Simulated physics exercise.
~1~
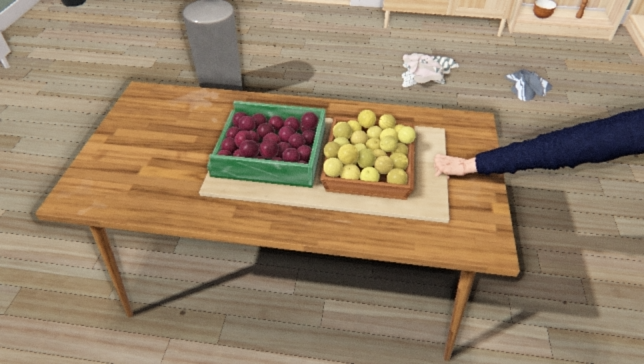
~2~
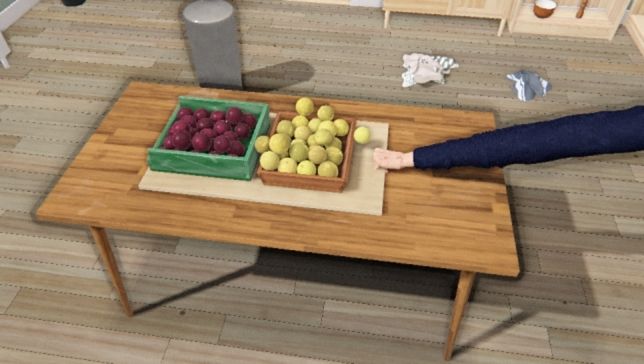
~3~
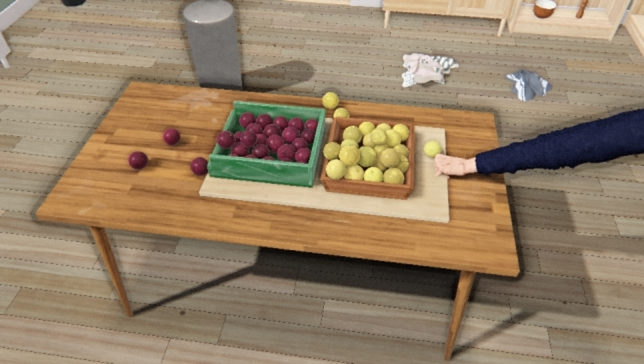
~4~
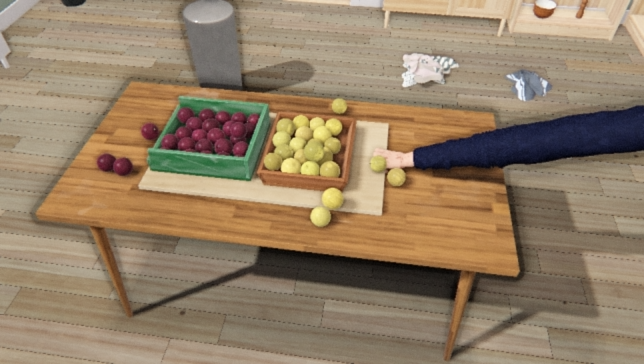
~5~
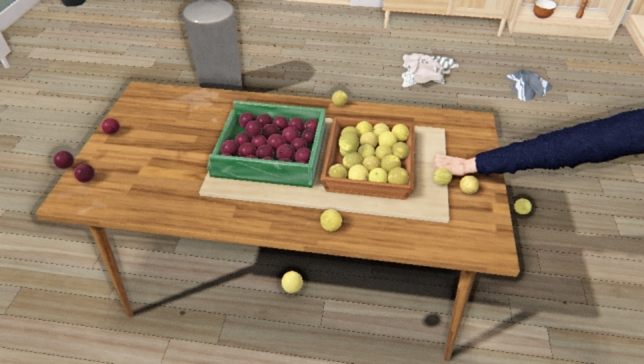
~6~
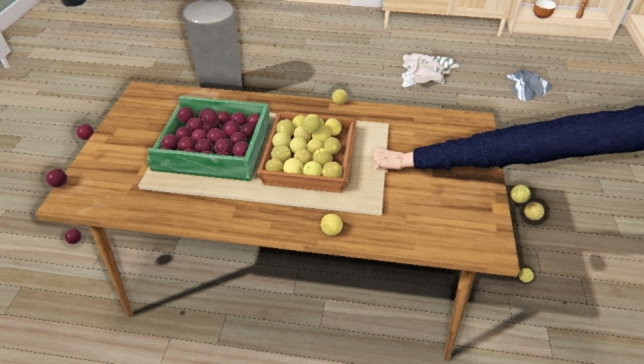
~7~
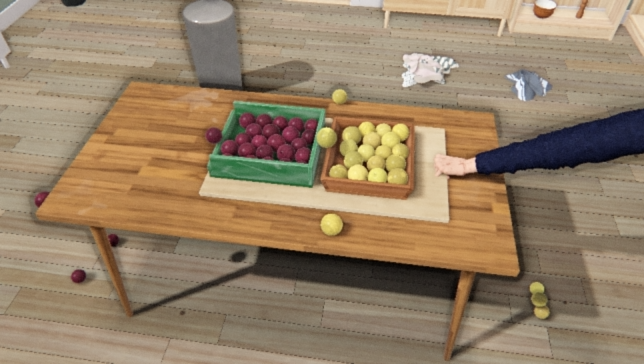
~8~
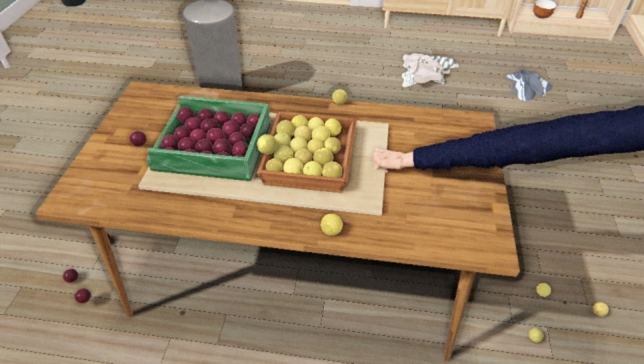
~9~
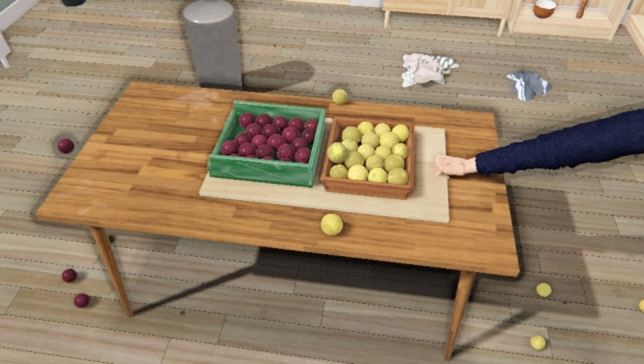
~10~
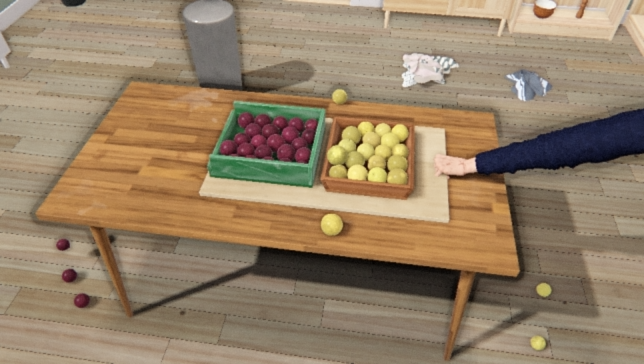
A board holding a green tub of red onions and a wooden tub of yellow apples was shaken left and right on a table by a hand, spilling several pieces, some onto the floor, before it stopped with both tubs still mostly full.
